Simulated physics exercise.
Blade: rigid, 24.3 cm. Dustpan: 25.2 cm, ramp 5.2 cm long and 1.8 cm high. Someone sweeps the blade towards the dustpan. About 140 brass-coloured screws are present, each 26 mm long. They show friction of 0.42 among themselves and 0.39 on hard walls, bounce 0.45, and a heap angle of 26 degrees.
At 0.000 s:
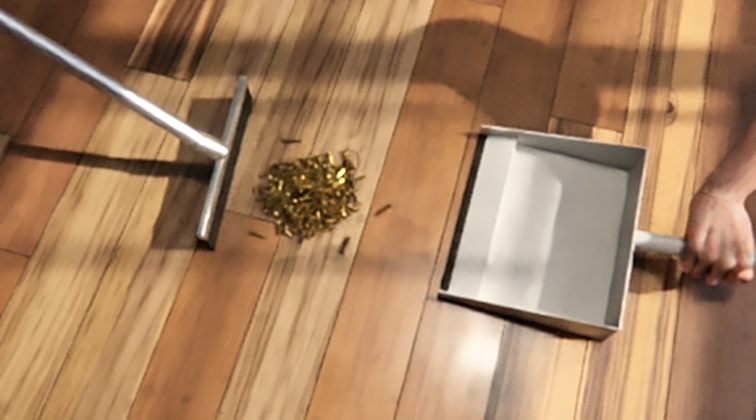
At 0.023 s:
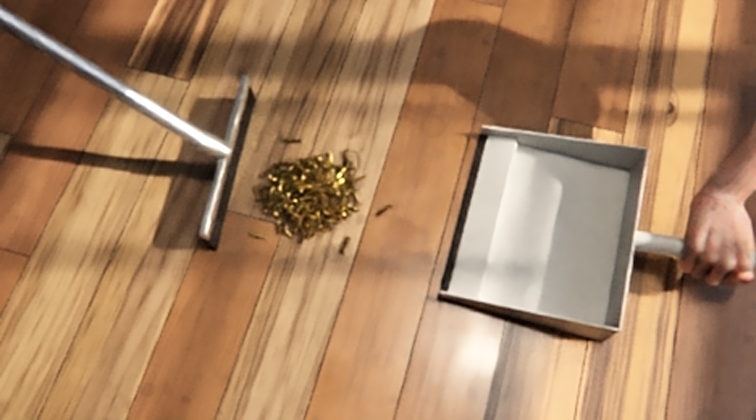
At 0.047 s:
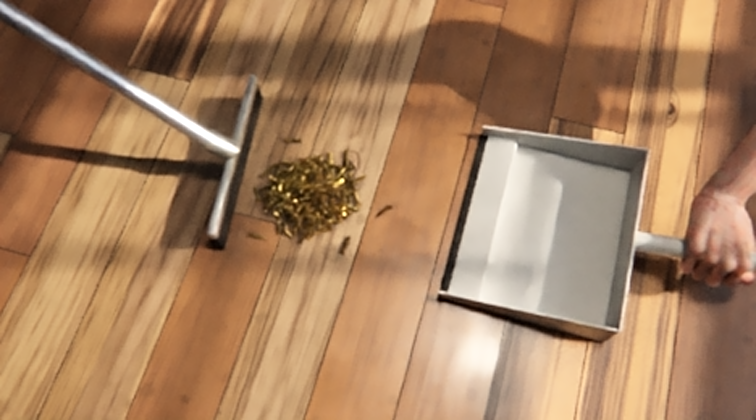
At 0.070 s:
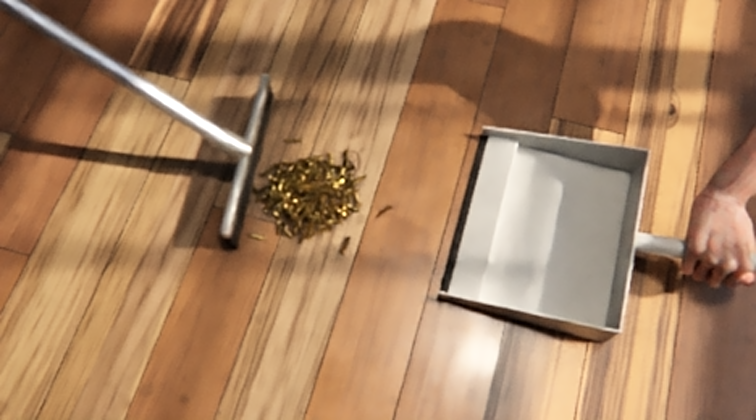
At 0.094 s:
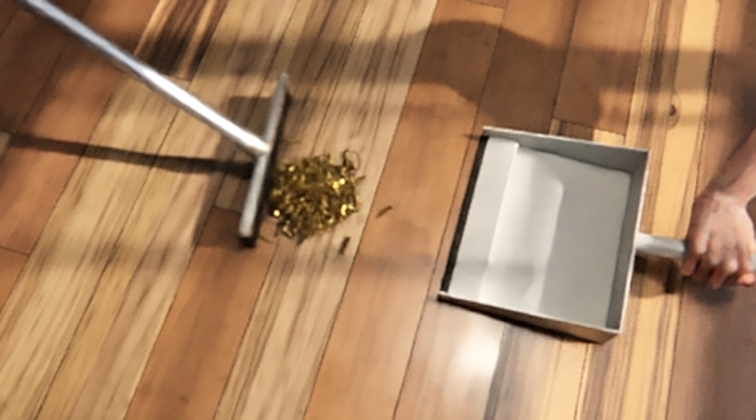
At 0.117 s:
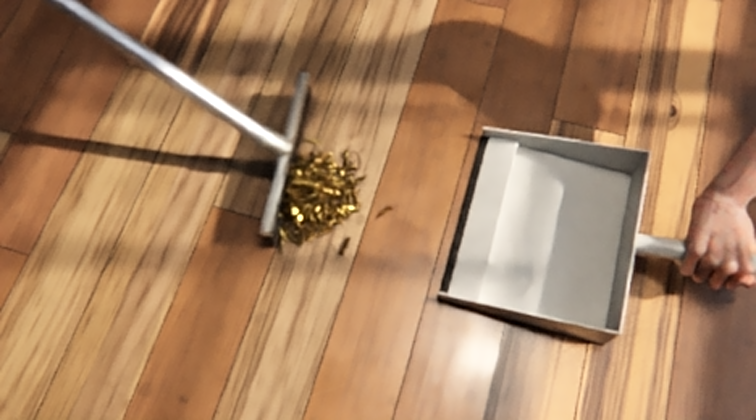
A metal blade slides right across the wooden floor and pushes into a brass-coloured pile.
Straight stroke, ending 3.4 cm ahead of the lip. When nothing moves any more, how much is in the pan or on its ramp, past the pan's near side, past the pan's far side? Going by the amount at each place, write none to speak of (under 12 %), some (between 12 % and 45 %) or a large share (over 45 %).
Pan: A large share, near side: None to speak of, far side: None to speak of.
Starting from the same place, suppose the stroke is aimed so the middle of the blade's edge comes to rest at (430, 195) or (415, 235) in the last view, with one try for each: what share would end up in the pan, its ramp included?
Close to 70 and 60 in a hundred, in that order.
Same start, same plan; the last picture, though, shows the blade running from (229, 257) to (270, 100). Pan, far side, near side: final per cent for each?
The pan gets 10, the far side 0 and the near side 15.
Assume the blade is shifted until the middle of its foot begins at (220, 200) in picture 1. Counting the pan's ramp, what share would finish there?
Around 75 %.
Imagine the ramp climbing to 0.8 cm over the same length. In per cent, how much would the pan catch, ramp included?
Something like 75 per cent, ramp included.
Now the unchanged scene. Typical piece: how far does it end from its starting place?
26 cm or thereabouts.
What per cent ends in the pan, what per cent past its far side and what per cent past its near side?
In per cent: Pan 70; near side 0; far side 0.
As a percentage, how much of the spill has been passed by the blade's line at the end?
Something like 0 per cent, roughly.
After 0.21 s, middle of the blade 14 cm from the lip; 0 % over the lip, far side 0 %, near side 0 %.
After 0.28 s, middle of the blade 7 cm from the lip; 0 % over the lip, far side 0 %, near side 0 %.
Then, at 0.48 s, middle of the blade 5 cm from the lip; 75 % over the lip, far side 0 %, near side 0 %.
At rest (1.2 s), pan 70 %, near side 0 %, far side 0 %, in front of the lip or behind the blade 25 %.
